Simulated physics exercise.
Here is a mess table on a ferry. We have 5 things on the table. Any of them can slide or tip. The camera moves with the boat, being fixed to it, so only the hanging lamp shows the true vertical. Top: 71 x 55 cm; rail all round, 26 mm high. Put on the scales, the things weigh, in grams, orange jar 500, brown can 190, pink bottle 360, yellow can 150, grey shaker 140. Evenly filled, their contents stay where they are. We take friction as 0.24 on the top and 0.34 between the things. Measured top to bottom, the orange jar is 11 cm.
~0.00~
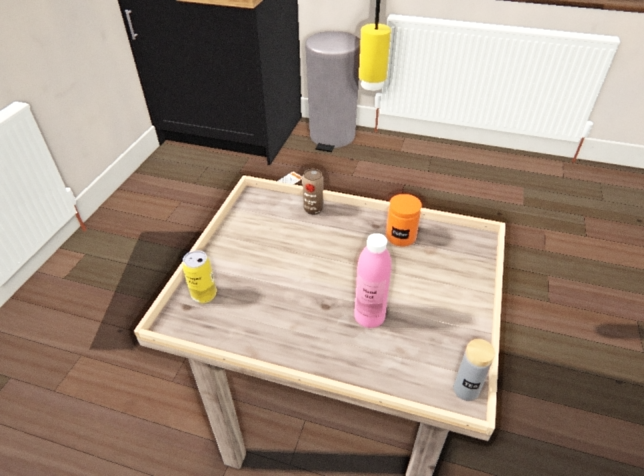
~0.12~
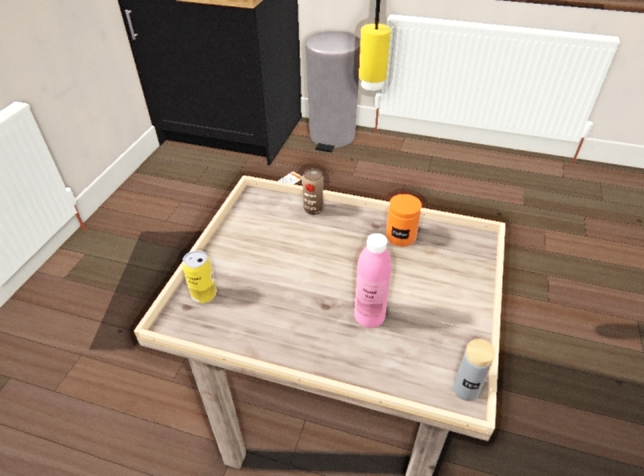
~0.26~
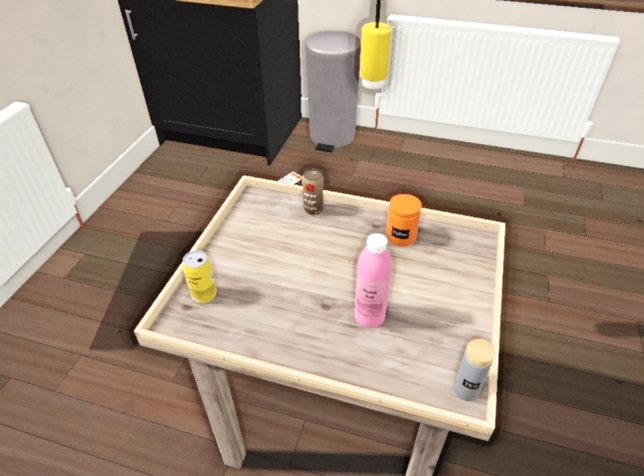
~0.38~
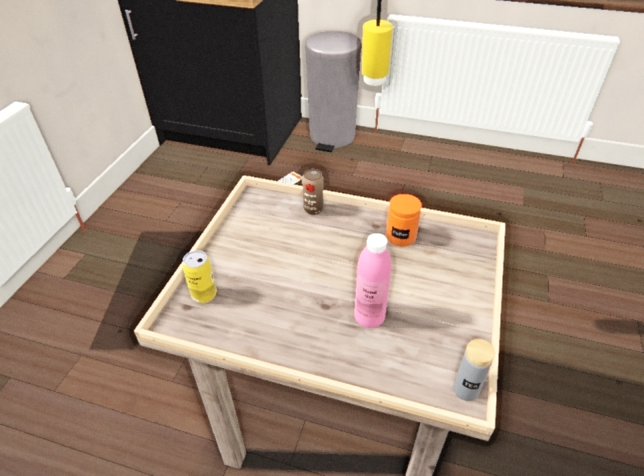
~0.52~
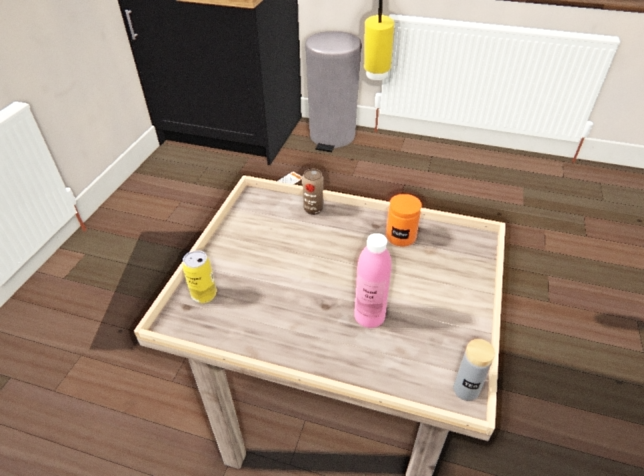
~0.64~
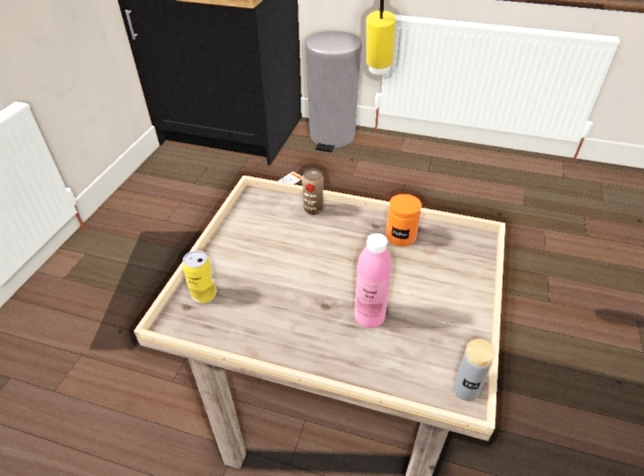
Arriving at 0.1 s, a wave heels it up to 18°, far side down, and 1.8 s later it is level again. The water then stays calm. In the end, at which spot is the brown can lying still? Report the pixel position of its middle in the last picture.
The brown can lies still near (316, 188).
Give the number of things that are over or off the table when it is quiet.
The number is 0.
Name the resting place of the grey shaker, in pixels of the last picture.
End point: Approx. (480, 304).
After 1.04 s, heel 18°, far side down; brown can moved 2 cm near (316, 188); pink bottle moved 2 cm; grey shaker moved 2 cm.
After 1.24 s, heel 15°, far side down; brown can moved 2 cm near (316, 188); pink bottle moved 8 cm; grey shaker moved 8 cm.
After 1.44 s, heel 9°, far side down; brown can moved 2 cm near (316, 188); pink bottle moved 13 cm; grey shaker moved 13 cm.
In the end (2.4 s), not toppled but over 5 cm from the start, pink bottle, yellow can and grey shaker; the other 2 under 5 cm from the start. In the last view, brown can near (316, 188).
